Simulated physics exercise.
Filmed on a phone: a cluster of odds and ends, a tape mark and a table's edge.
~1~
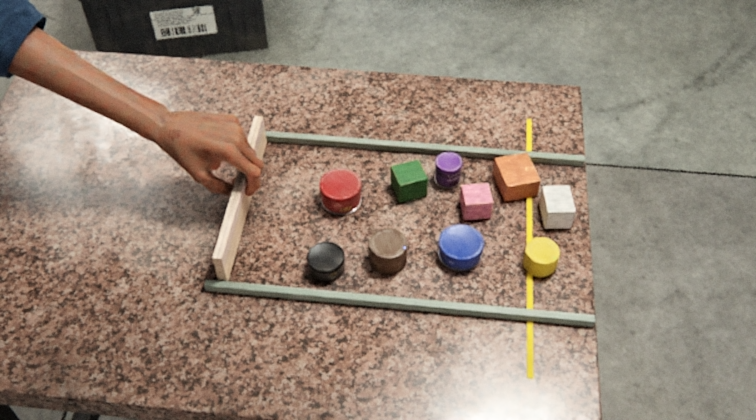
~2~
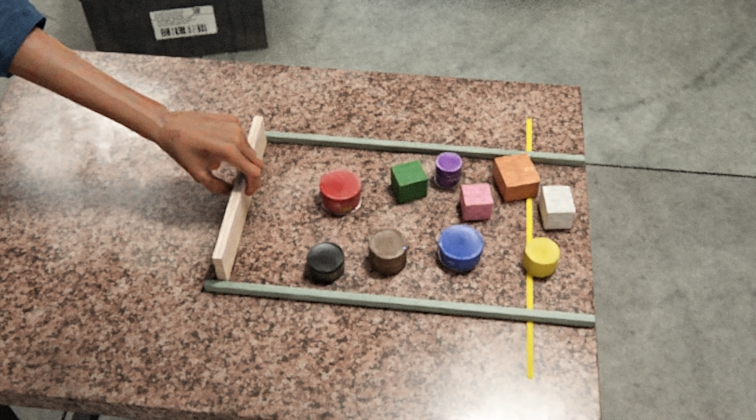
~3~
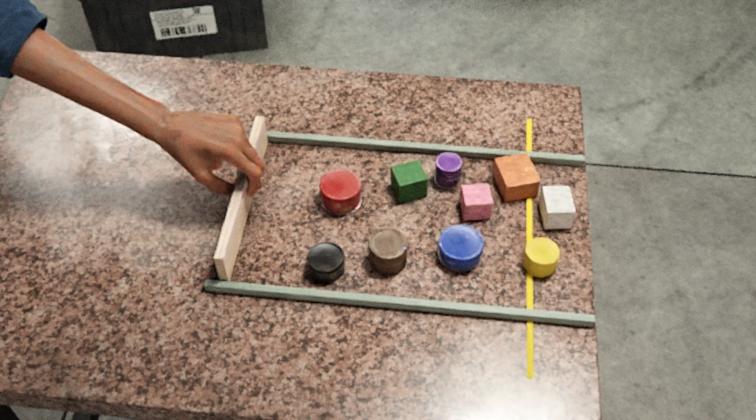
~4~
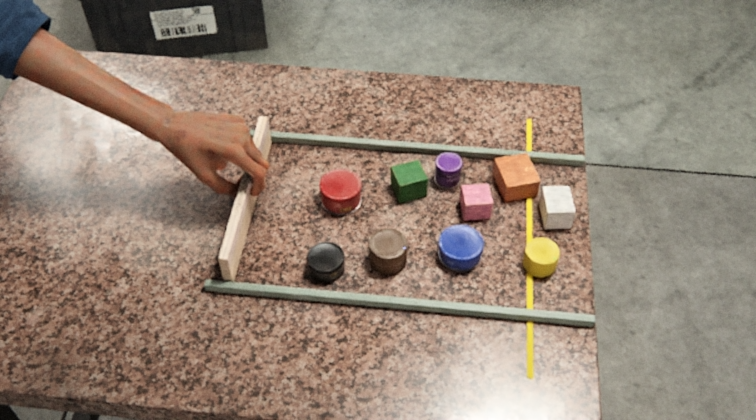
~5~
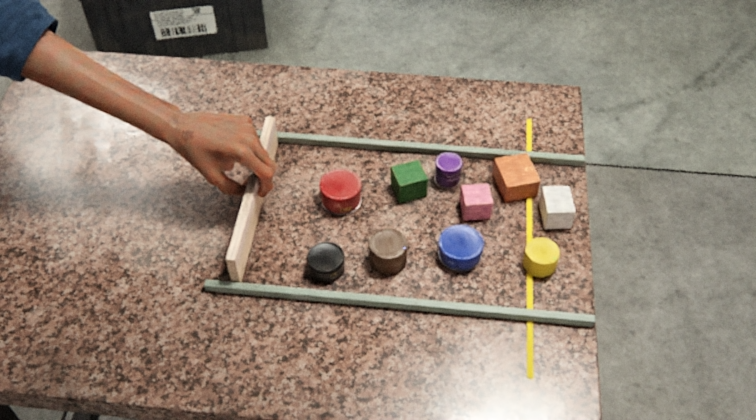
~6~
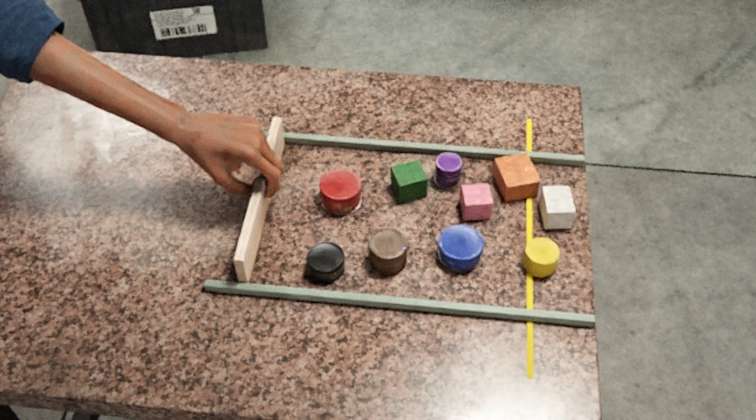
We see a hand holding a pale wooden board upright on a speckled tabletop, left of a cluster of colourful blocks and round containers near a yellow tape line; the hand slides the board slightly right while the objects stay still.
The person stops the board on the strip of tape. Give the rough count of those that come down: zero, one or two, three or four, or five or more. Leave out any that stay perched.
As it turns out, the number that fall off is one or two.
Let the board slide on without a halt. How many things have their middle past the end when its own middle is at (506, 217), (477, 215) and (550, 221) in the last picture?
Place by place, 1, 0 and 5.
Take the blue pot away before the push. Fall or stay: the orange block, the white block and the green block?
The orange block remains up, the white block falls, the green block does not fall.
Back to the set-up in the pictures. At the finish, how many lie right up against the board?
The number is 5.
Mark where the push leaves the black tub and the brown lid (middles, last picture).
Near (550, 289) and (550, 253).
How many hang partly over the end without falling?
That would be 4.
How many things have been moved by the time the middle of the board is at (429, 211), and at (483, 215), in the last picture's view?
7 and 10.
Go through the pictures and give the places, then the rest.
The first picture shows white block (557, 207); yellow lid (541, 257); orange block (516, 177); board (242, 195); tape (530, 232).
The second picture shows yellow lid (541, 257); green block (409, 181).
The third picture shows orange block (516, 177); red tin (341, 192).
The fourth picture shows white block (557, 208); pink block (476, 202).
The fifth picture shows yellow lid (541, 257); blue pot (461, 248).
The sixth picture shows white block (557, 208); yellow lid (541, 257); orange block (516, 177); board (261, 197); tape (530, 232).
Soon after, none off yet; white block at rest near (557, 208); yellow lid at rest near (541, 257); orange block at rest near (516, 177).
At rest, the number that fall off is one or two; fallen, white block.
